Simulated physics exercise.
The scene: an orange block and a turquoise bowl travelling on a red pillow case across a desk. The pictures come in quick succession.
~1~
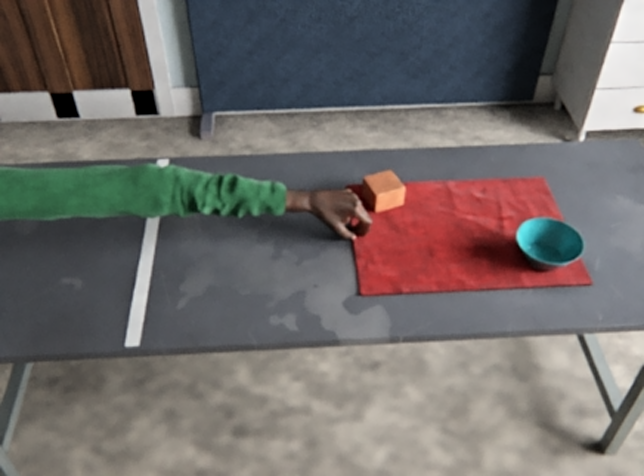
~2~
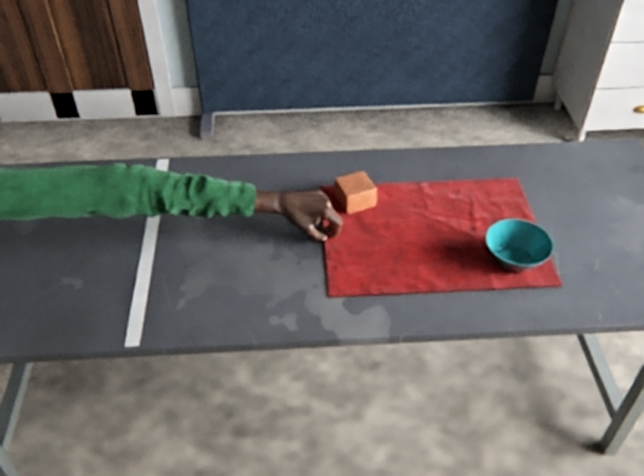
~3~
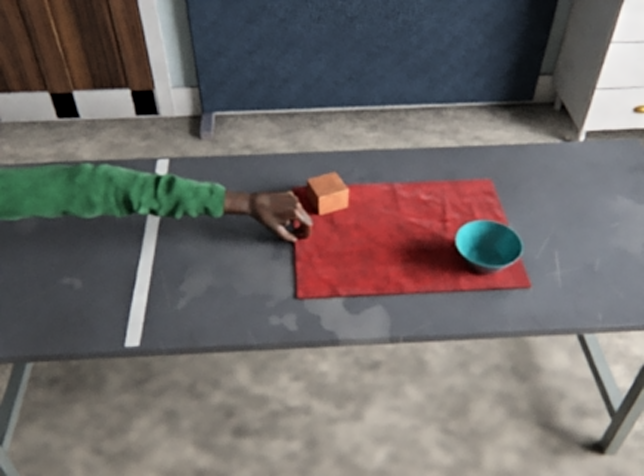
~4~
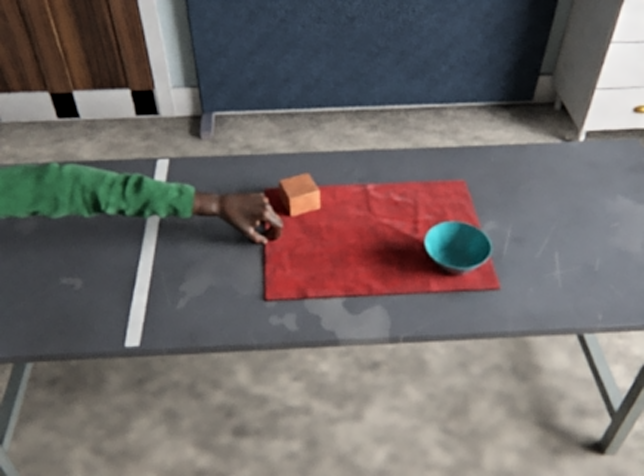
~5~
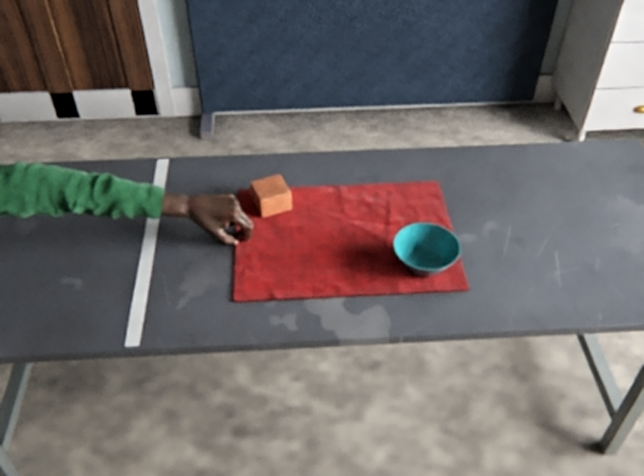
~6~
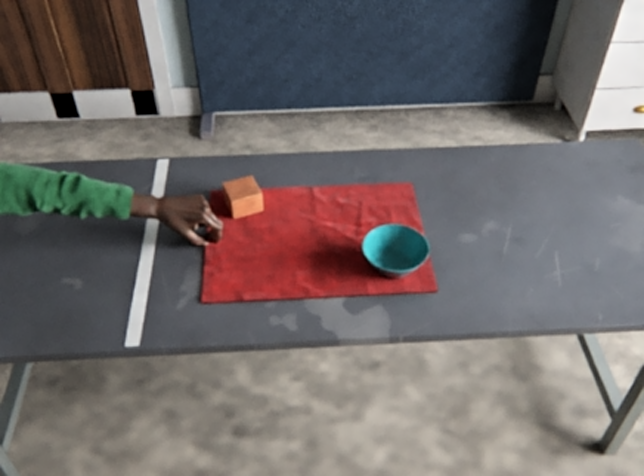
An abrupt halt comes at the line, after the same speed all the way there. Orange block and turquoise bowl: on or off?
Orange block - off; turquoise bowl - on.
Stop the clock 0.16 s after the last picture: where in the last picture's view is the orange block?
Approx. position: (156, 201).
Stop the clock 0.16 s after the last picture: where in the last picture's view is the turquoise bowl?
Estimated pixel: (300, 261).
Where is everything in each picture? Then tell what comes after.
In the first frame, pillow case end (361, 295); orange block (384, 182); turquoise bowl (550, 240); tape (135, 326).
In the second frame, pillow case end (330, 297), far hem (562, 286); turquoise bowl (520, 241).
In the third frame, pillow case end (297, 298); orange block (327, 184).
In the fourth frame, pillow case end (266, 300), far hem (500, 289); turquoise bowl (458, 244).
In the fifth frame, pillow case end (234, 301); orange block (270, 187).
In the sixth frame, pillow case end (201, 303), far hem (437, 292); orange block (242, 188); turquoise bowl (396, 247); tape (135, 326).
Then, 0.05 s after the last picture, hem short of the tape; orange block on the cloth near (215, 198); turquoise bowl on the cloth near (364, 258).
Then, 0.16 s after the last picture, hem at the tape; orange block ahead of the hem near (156, 201); turquoise bowl on the cloth near (300, 261).
At rest, hem at the tape; orange block ahead of the hem near (54, 206); turquoise bowl on the cloth near (222, 264). The orange block slides clear of the cloth and the turquoise bowl keeps its seat.
